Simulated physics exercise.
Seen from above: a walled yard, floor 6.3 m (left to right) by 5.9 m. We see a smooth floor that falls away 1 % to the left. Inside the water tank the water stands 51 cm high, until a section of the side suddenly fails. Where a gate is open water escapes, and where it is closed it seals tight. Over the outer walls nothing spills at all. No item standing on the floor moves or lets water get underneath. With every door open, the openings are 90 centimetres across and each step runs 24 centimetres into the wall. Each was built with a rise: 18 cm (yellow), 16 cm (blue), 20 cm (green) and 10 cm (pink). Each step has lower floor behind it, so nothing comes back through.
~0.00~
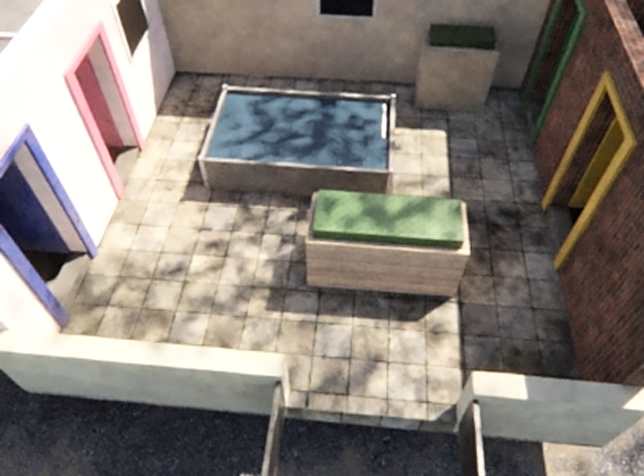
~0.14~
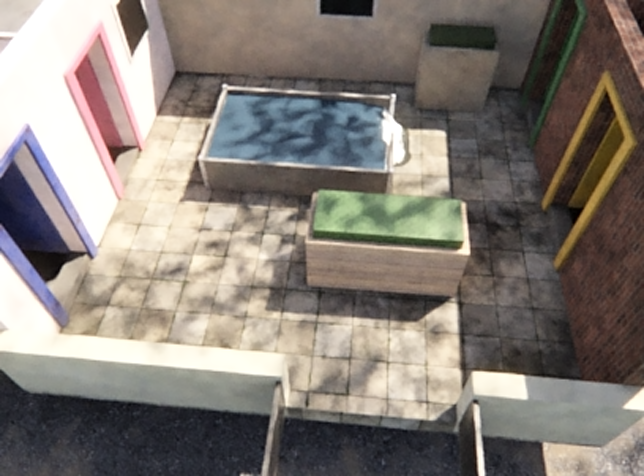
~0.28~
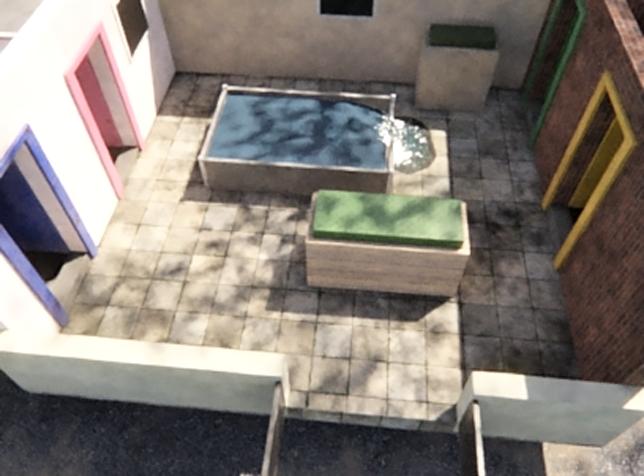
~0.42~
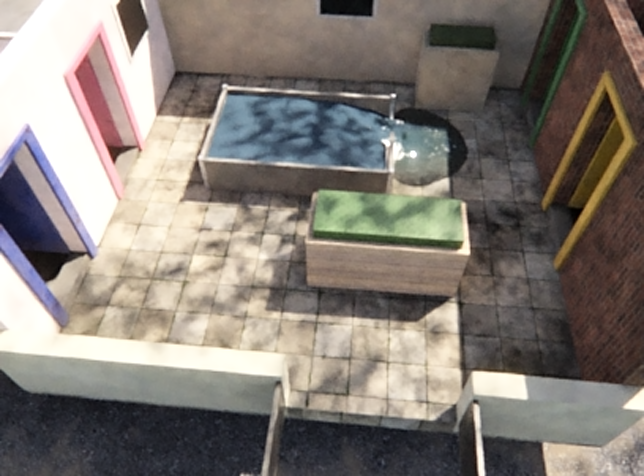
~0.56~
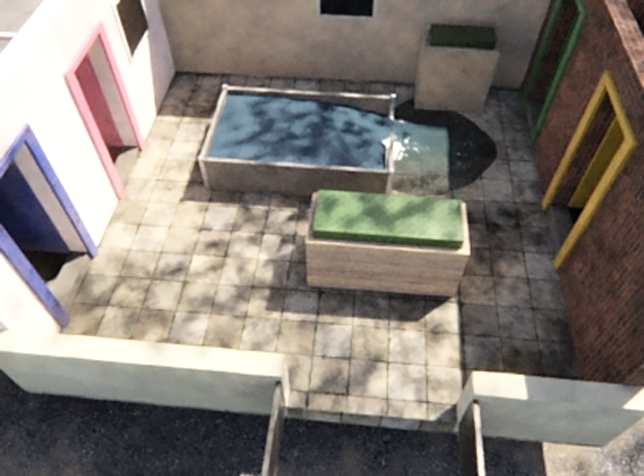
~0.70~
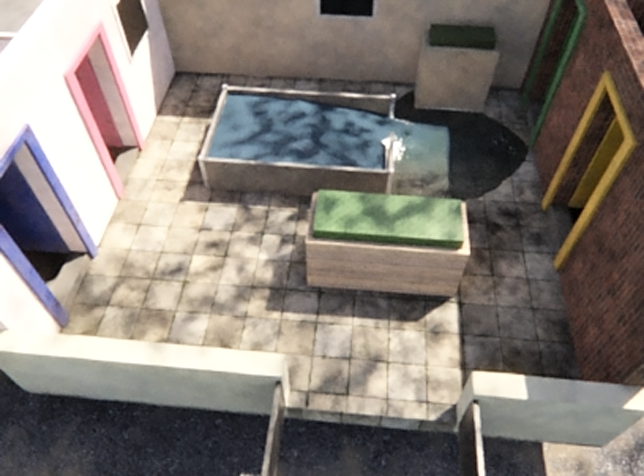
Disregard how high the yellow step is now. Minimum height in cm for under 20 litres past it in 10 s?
Approx. 6.5 cm.
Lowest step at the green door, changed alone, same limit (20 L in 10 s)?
Door green, min height approx. 25 cm.
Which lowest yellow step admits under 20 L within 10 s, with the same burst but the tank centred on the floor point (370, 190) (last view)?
Close to 10.5 cm would do it.
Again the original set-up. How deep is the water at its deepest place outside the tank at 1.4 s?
Max depth: Near 28 cm.
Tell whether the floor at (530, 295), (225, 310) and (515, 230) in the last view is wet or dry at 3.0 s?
1: Awash; 2: Unwetted; 3: Awash.
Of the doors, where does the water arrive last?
That would be the blue door.
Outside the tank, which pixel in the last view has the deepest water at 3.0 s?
(518, 125).
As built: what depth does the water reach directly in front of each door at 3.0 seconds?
In cm - yellow: 12, blue: 0, green: 27, pink: 0.
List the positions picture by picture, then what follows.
Still water, 51 cm deep, in the water tank at (302, 131); the yellow door at (578, 186) is dry, in the first picture.
The front is at (406, 158), 0.3 m from the gap at (388, 136); 0.2 m2 of floor is wet, 51 cm left at the back, in the second picture.
Water pours out at (388, 137) and has run 0.7 m, to (429, 157); about 8 cm deep outside, 51 cm at the back, in the third picture.
The front is at (463, 151), 1.2 m from the gap at (388, 138); 1.4 m2 of floor is wet, 51 cm left at the back, in the fourth picture.
Water pours out at (388, 137) and has run 1.6 m, to (490, 155); about 4 cm deep outside, 51 cm at the back, in the fifth picture.
The gap is at (388, 137), the front 2.1 m out at (520, 155); the back of the water tank holds 51 cm; 1.2 m in a straight line remain to the yellow door at (578, 186), in the sixth picture.
After 1.4 s water covers 15 % of the floor, deepest (28 cm) near (518, 125); it has not reached the yellow door.
After 3.0 s water covers 30 % of the floor, deepest (28 cm) near (518, 125); 12 cm at the yellow door, 0 litres in over its 18 cm step.
After 10.0 s water covers 95 % of the floor, deepest (10 cm) near (80, 288); 5 cm at the yellow door, 0 litres in over its 18 cm step.
At the yellow door as built, the water arrived by 1.5 s and peaked near 12 cm at 2.8 s.
Run again over the same 10 s with other heights there, 35 litres in over 5 cm, 14 litres over 7 cm. The limit of 20 litres is kept from about 6.5 cm up.
